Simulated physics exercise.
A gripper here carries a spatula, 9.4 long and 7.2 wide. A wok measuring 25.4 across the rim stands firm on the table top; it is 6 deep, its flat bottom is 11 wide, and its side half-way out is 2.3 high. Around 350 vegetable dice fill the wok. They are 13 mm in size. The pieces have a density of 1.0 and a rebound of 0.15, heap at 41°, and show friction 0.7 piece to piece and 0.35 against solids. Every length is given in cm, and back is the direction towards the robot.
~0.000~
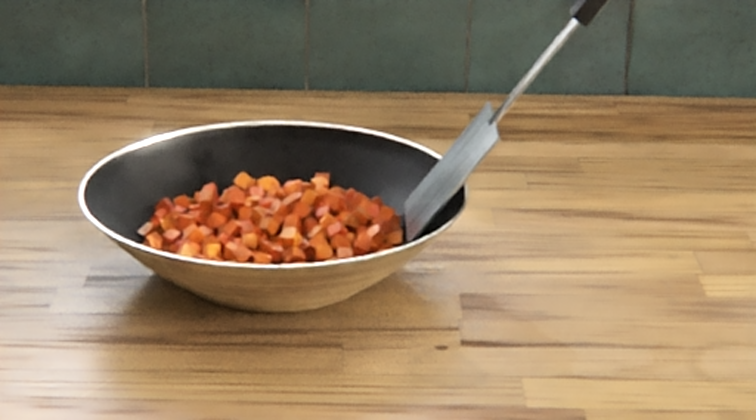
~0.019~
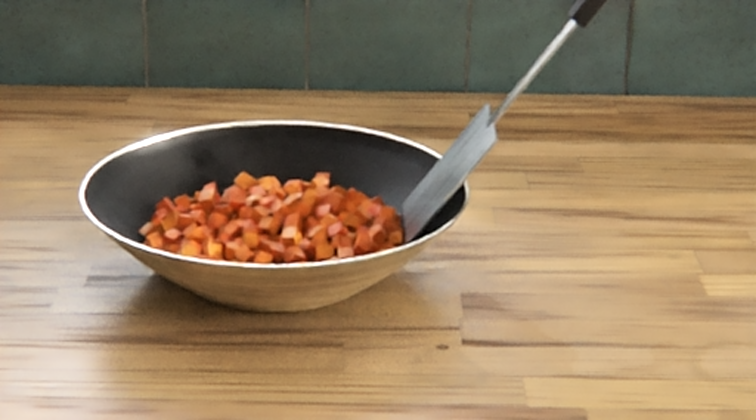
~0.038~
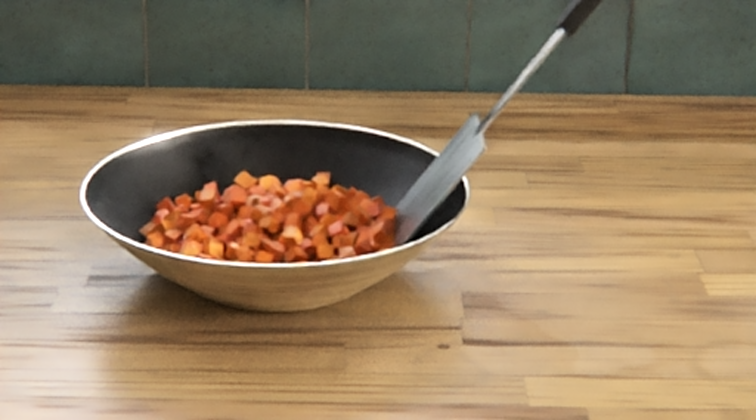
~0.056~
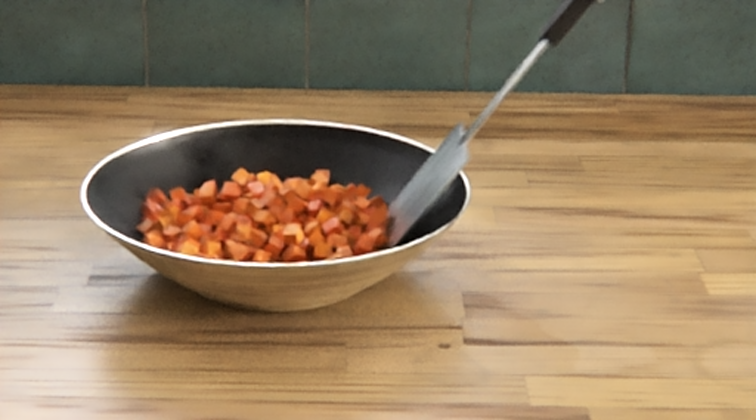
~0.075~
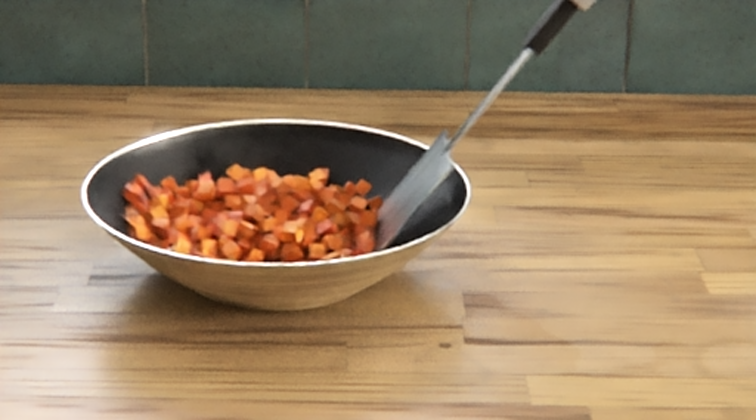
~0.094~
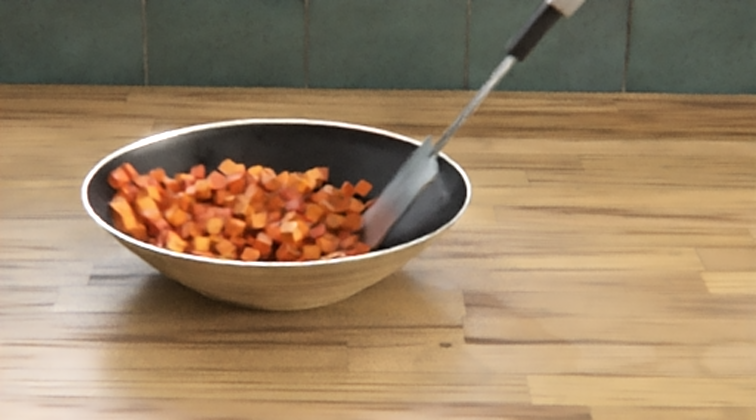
Orange-red vegetable dice shifting leftward in a black-lined wok on a wooden counter as a metal spatula pushes in from the right.
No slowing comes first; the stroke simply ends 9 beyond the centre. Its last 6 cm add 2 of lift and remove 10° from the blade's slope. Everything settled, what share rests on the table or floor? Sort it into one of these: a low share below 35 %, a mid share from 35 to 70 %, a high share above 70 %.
A mid share, from 35 to 70 %.
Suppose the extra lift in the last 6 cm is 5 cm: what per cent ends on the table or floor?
45 per cent.
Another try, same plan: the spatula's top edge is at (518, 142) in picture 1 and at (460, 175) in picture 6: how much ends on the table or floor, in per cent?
My guess would be close to 50 per cent.
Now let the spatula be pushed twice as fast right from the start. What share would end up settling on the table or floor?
Then around 60 percent would finish on the table or floor.
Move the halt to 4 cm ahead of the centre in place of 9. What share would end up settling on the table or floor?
10 %, roughly.
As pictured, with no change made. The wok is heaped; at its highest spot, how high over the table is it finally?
About 6.0 centimetres.
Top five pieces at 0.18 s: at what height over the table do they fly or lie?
Height: Approx. 8 cm.
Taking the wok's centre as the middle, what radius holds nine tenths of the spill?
Around 30 centimetres from the centre.
After 0.18 s, sloping 54°, highest piece 8 above the table; 347 in the wok, 5 on the blade or in flight.
After 0.27 s, sloping 50°, highest piece 10 above the table; 316 in the wok, 2 on the table or floor, 34 on the blade or in flight.
After 0.52 s, sloping 44°, highest piece 7 above the table; 185 on the table or floor, 162 in the wok, 5 on the blade or in flight.
After 1.57 s, sloping 44°, highest piece 7 above the table; 191 on the table or floor, 161 in the wok.
At rest, 191 on the table or floor, 161 in the wok. That is 54 % on the table or floor.
